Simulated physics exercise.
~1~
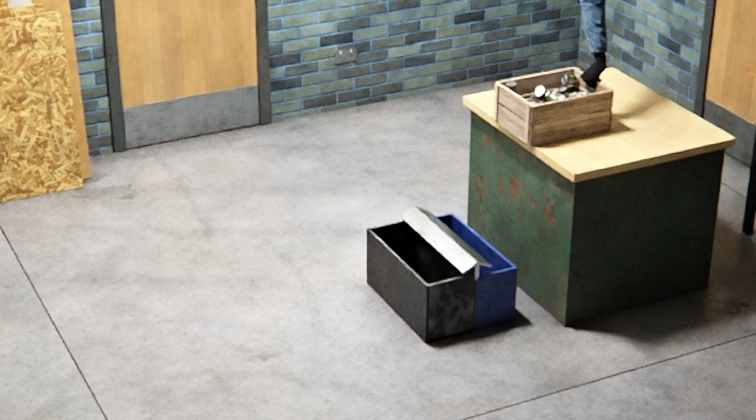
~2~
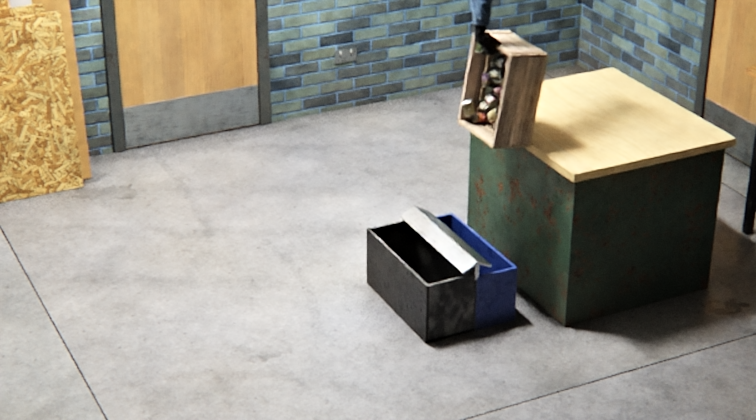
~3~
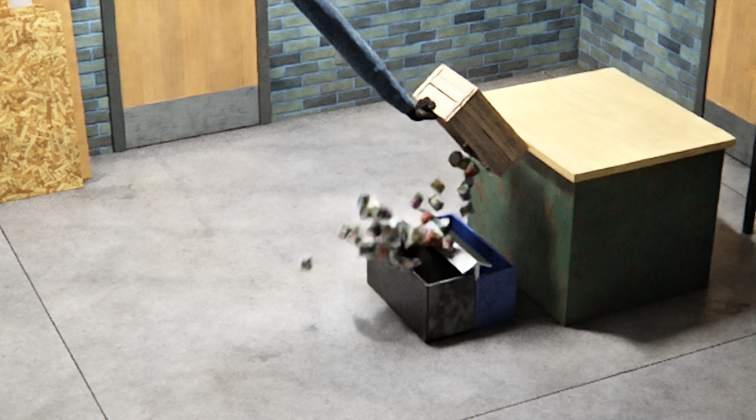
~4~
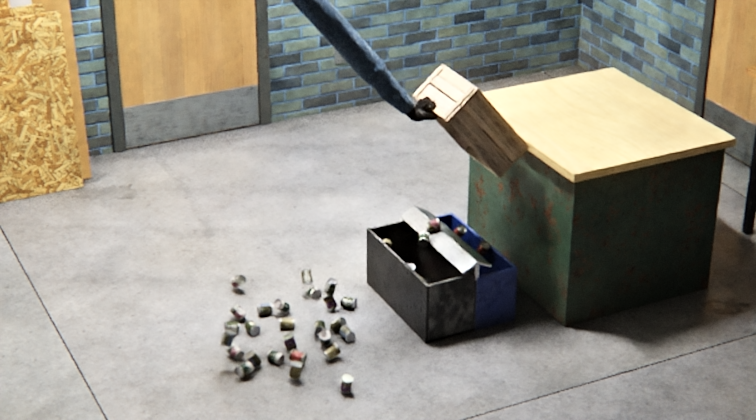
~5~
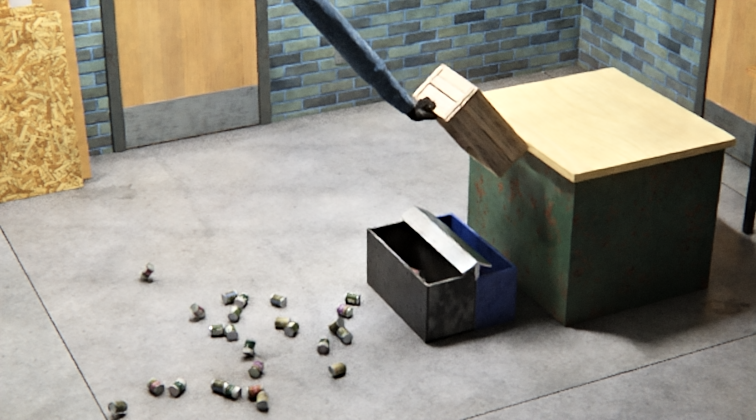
A gloved hand tips a wooden crate, spilling small tins into boxes and across the floor.
